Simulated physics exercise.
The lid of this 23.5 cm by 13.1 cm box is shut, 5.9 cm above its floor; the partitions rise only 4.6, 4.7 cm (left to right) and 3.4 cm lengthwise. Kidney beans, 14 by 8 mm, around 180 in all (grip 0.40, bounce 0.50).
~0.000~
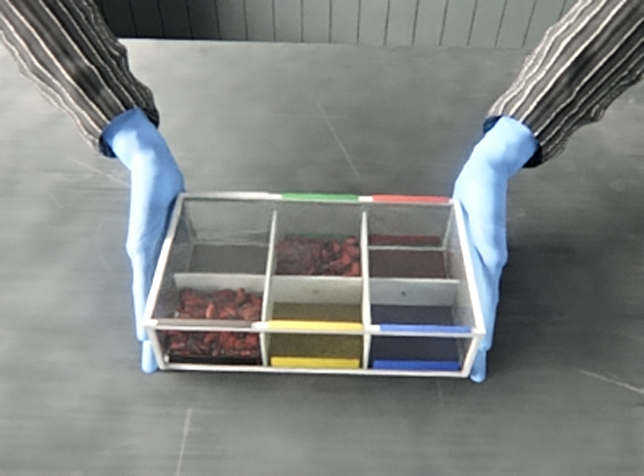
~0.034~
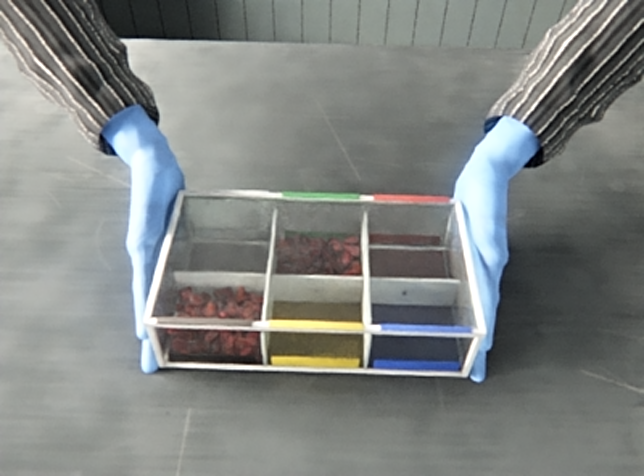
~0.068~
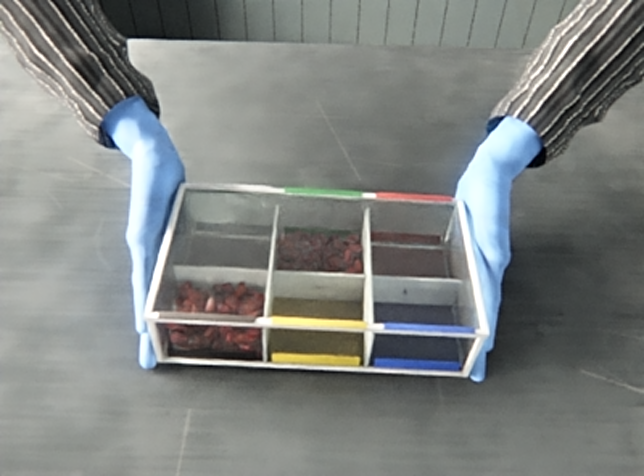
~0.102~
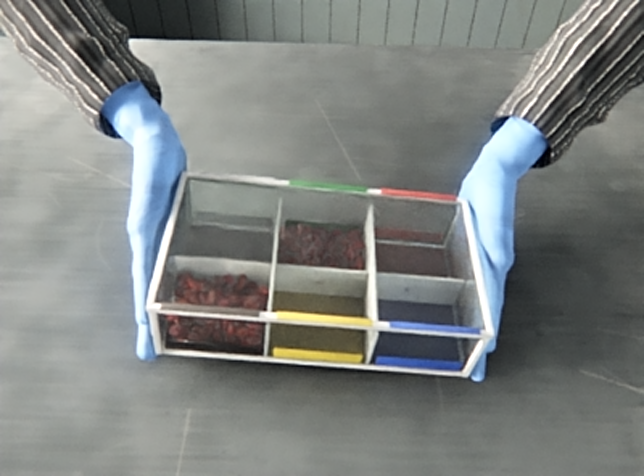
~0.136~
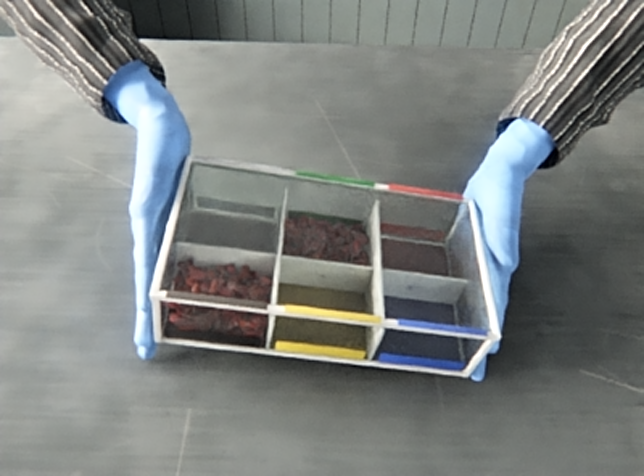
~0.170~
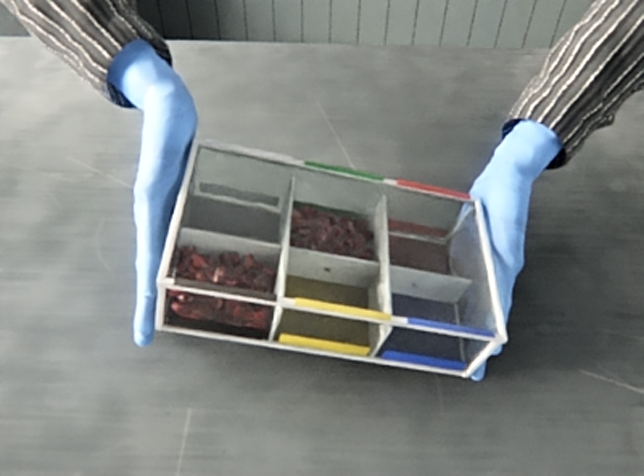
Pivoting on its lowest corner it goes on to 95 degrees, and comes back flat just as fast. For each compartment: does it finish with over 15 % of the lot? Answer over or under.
Red: Under, blue: Under, green: Over, yellow: Under, white: Under, black: Over.
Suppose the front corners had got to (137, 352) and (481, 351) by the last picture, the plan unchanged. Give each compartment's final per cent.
Red 0; blue 0; green 10; yellow 35; white 0; black 50.
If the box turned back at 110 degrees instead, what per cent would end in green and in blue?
Then: Green 35; blue 20.
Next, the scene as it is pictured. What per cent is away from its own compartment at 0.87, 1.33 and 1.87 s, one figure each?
About 10, 15, 20.
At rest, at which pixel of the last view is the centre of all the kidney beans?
Near (309, 305).
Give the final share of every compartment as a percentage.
Red 5; blue 10; green 40; yellow 5; white 0; black 40.
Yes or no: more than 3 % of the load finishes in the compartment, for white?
White no.
After 0.87 s, tilt 95 degrees; red 5 %, green 45 %, yellow 5 %, black 45 %.
Then, at 1.33 s, tilt 43 degrees; red 5 %, blue 10 %, green 40 %, yellow 5 %, black 45 %.
After 1.87 s, tilt 0 degrees; red 5 %, blue 10 %, green 40 %, yellow 5 %, black 40 %.
By 2.3 s all is still; red 5 %, blue 10 %, green 40 %, yellow 5 %, white 0 %, black 40 %.
